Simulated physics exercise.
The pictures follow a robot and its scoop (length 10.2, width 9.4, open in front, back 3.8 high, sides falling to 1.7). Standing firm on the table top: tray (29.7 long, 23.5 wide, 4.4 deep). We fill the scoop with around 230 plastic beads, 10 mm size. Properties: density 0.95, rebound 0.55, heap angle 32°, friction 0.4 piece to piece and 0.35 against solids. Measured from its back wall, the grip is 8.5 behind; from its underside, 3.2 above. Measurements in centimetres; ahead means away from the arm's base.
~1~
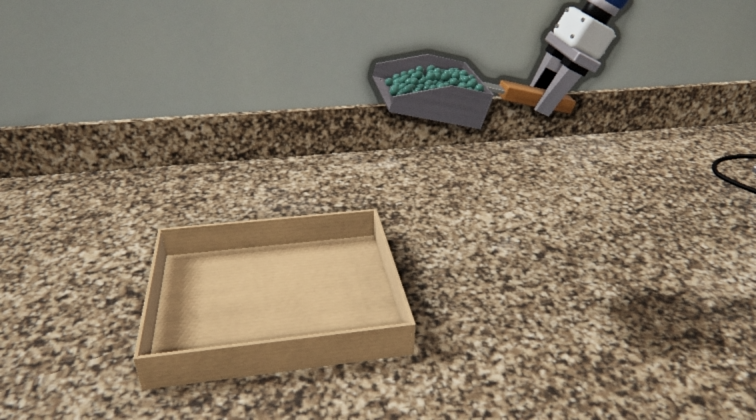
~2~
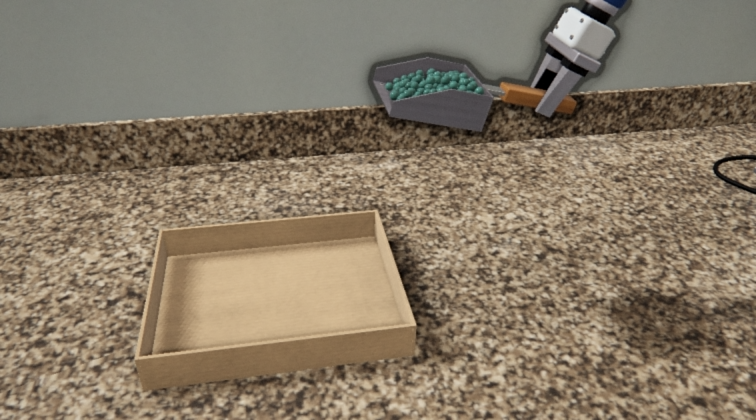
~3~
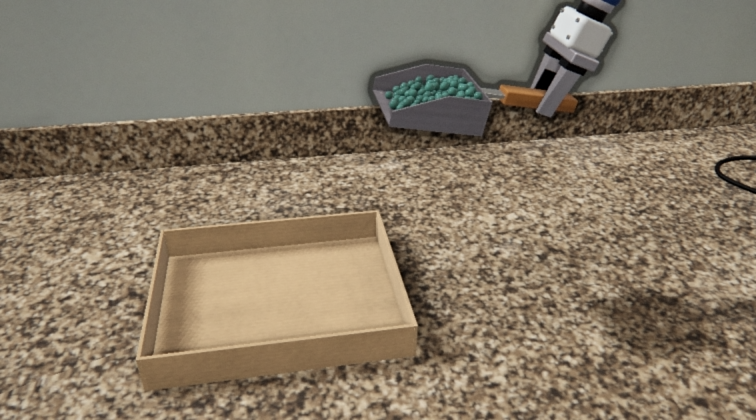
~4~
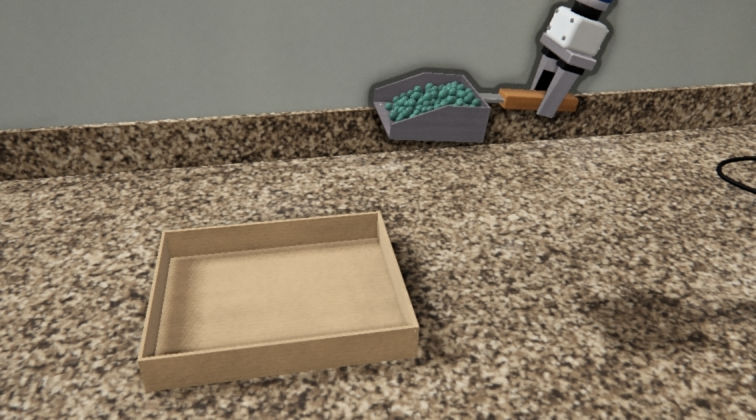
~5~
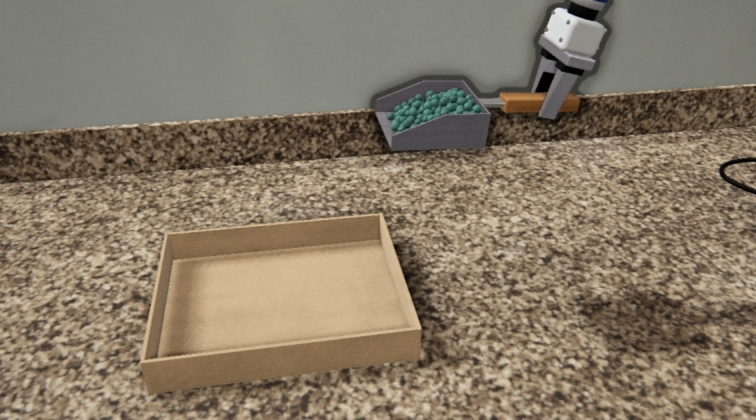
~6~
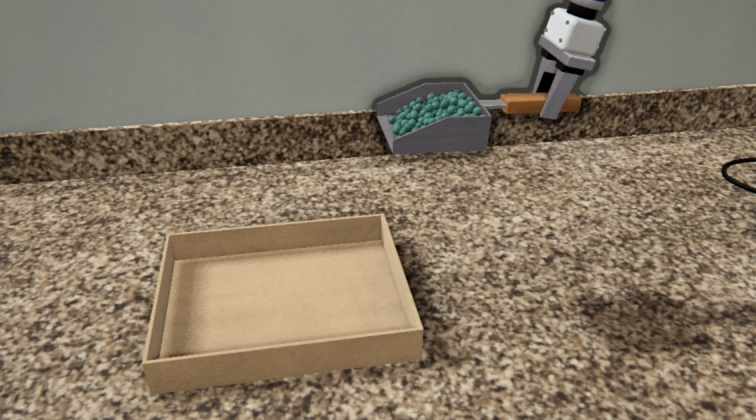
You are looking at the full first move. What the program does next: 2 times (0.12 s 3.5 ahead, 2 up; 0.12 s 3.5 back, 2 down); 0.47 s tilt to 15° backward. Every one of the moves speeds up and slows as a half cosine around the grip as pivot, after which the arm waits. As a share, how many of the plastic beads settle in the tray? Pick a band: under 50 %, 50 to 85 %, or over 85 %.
50 to 85 %.
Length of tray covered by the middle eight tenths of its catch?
The stretch is some 24 cm.
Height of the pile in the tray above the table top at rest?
Some 1.5 cm up.
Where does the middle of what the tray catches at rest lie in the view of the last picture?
Estimated centre at around (302, 302).
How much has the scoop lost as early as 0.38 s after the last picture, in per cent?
About 55 per cent so far.
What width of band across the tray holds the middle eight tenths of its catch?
About 20 cm.
Then, 0.38 s on, tilted 2° backward, highest piece 27 above the table; 104 in the tray, 103 on the scoop, 22 in flight or on a rim.
Then, 0.76 s on, tilted 10° backward, highest piece 27 above the table; 168 in the tray, 61 on the scoop.
Then, 1.15 s on, tilted 15° backward, highest piece 28 above the table; 167 in the tray, 61 on the scoop, 1 on the table or floor.
Then, 2.20 s on, tilted 15° backward, highest piece 28 above the table; 167 in the tray, 61 on the scoop, 1 on the table or floor.
In the end, 167 in the tray, 61 on the scoop, 1 on the table or floor. That is 73 % in the tray.
